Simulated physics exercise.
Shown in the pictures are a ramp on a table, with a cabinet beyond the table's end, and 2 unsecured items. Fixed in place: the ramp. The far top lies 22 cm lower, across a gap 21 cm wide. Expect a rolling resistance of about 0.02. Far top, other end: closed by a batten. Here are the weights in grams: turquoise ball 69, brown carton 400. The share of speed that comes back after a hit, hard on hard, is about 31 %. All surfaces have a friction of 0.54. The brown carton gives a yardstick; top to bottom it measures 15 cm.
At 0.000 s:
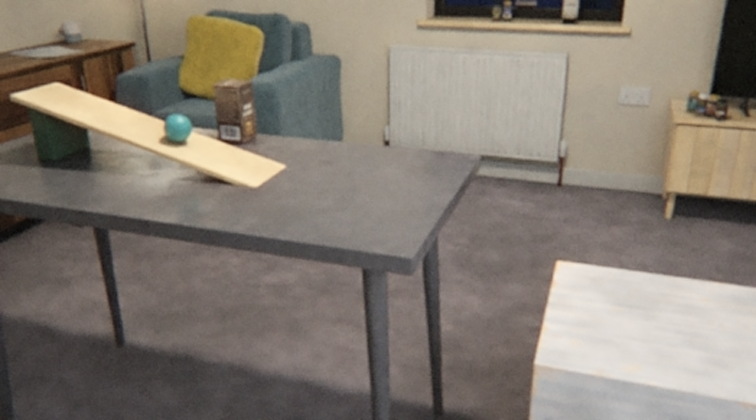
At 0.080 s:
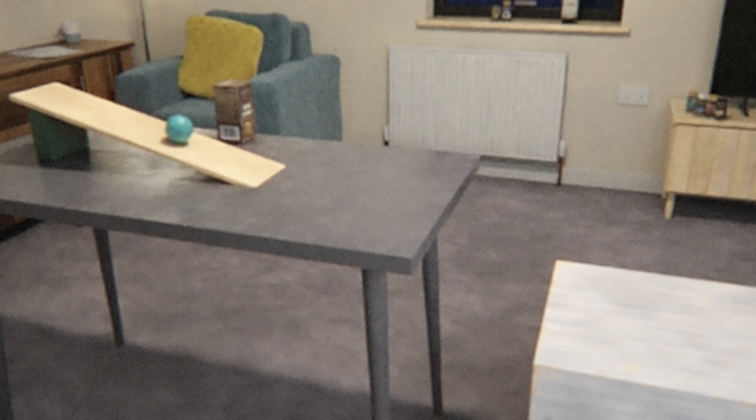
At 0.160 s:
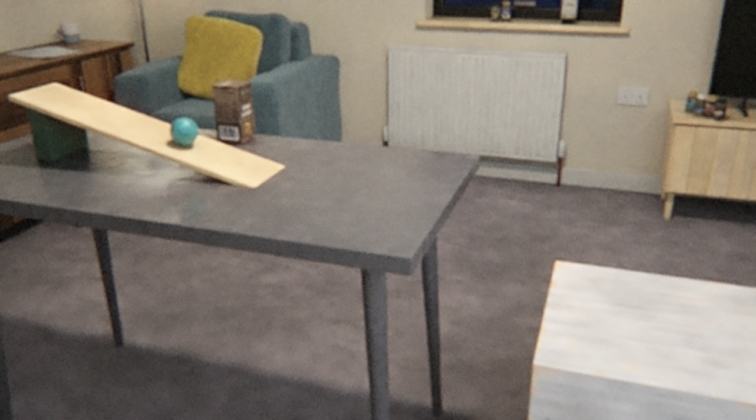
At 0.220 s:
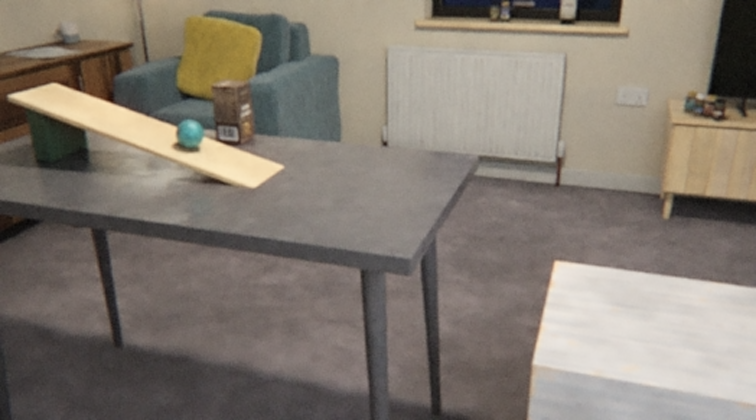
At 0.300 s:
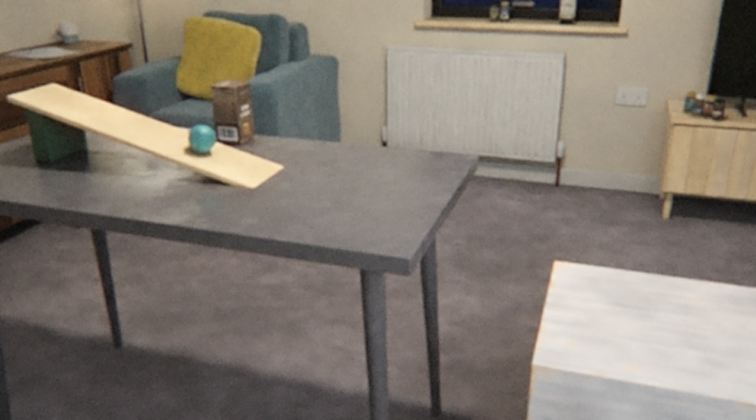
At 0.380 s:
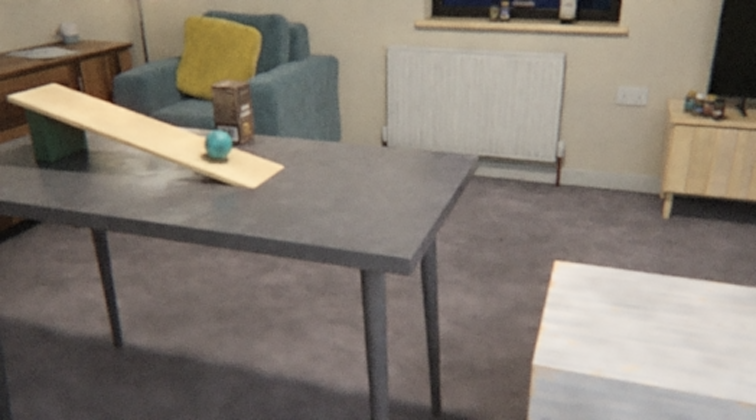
Turquoise ball rolling slowly down a pale wooden ramp on a grey table, passing in front of a small upright brown carton.
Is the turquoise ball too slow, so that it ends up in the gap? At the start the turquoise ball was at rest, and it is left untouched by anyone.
Yes - down.
By 0.68 s, 32 cm to the edge; turquoise ball near (311, 168).
By 0.98 s, 7 cm to the edge; turquoise ball near (419, 179).
By 1.28 s, 17 cm past the table's edge; turquoise ball near (526, 288).
By 1.48 s, down in the gap.
When it is over (1.7 s), down in the gap; brown carton within 8 cm of the start.
